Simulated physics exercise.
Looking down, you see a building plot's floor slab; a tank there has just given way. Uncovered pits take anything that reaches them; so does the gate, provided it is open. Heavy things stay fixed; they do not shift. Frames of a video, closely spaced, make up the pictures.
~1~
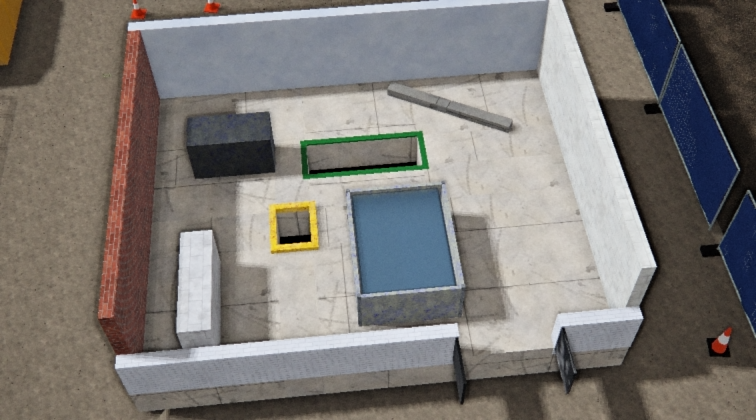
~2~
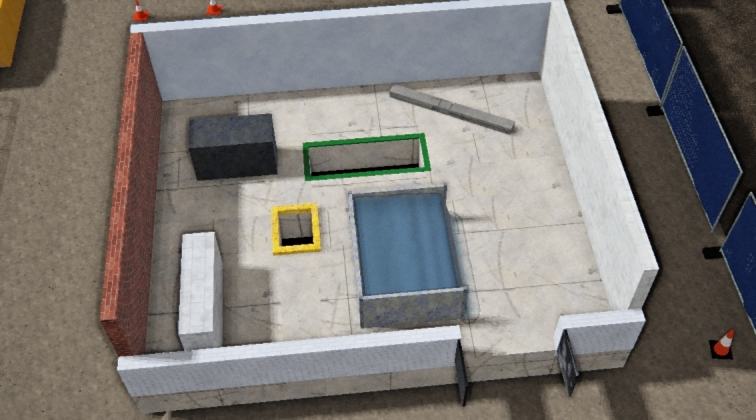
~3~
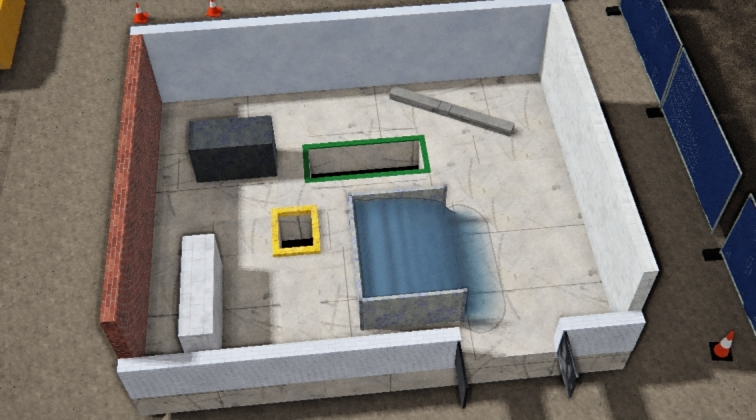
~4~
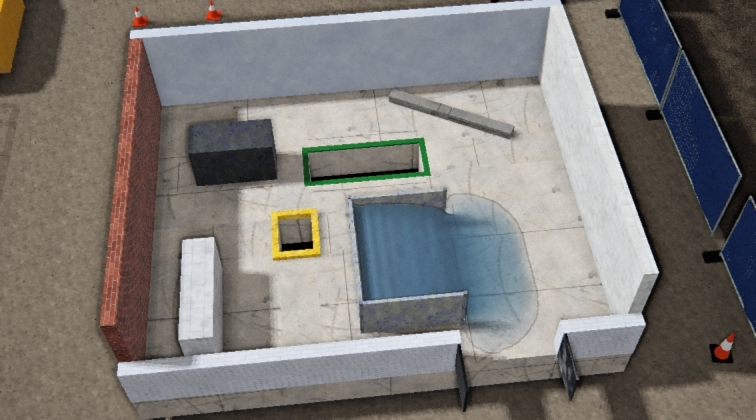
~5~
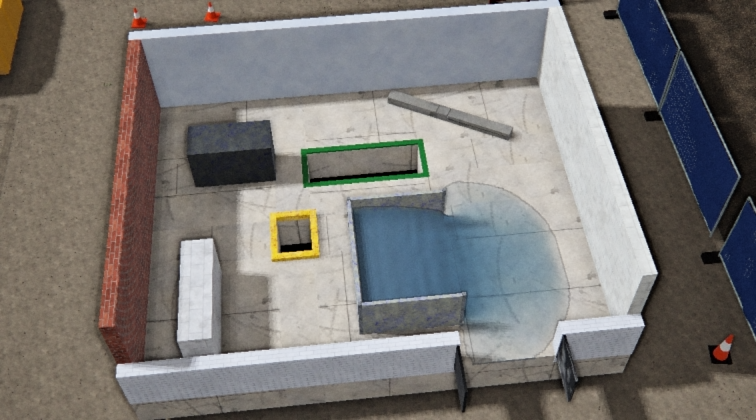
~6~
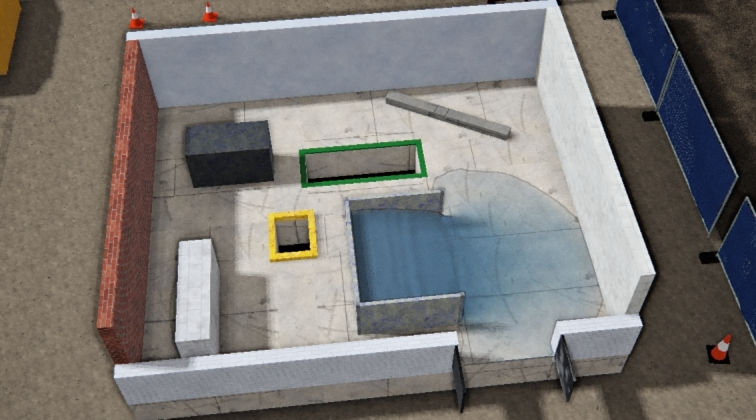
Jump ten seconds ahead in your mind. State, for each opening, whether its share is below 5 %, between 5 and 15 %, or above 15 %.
Gate: The top band. Yellow pit: The bottom band. Green pit: The middle band.
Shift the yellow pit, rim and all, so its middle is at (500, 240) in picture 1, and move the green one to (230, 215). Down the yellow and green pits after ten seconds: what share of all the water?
Per cent by pit - yellow: 25 / green: 2.
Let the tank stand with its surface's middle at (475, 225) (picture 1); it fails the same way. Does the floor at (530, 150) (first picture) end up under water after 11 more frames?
There: Flooded.
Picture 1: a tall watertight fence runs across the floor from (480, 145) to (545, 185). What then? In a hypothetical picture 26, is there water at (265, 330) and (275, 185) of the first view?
Log, in order: Unreached / unreached.
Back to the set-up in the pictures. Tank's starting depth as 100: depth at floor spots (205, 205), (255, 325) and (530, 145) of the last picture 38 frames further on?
I'd say around 0 per cent, then 0 per cent, then 12 per cent.
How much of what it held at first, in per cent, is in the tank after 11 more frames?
About 22 per cent.
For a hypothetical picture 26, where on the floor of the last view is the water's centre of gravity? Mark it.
Centre of the water: Near (501, 217).
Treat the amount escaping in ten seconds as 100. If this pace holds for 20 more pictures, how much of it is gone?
My figure is about 30 in a hundred.
A moment on, water covers 25 % of the floor; the gate 2 %, the yellow pit 0 %, the green pit 0 %.
Next, water covers 30 % of the floor; the gate 4 %, the yellow pit 0 %, the green pit 0 %.
Then, water covers 40 % of the floor; the gate 10 %, the yellow pit 0 %, the green pit 0 %.
Later, water covers 65 % of the floor; the gate 18 %, the yellow pit 0 %, the green pit 4 %.
In the end, water covers 80 % of the floor; the gate 22 %, the yellow pit 0 %, the green pit 11 %.
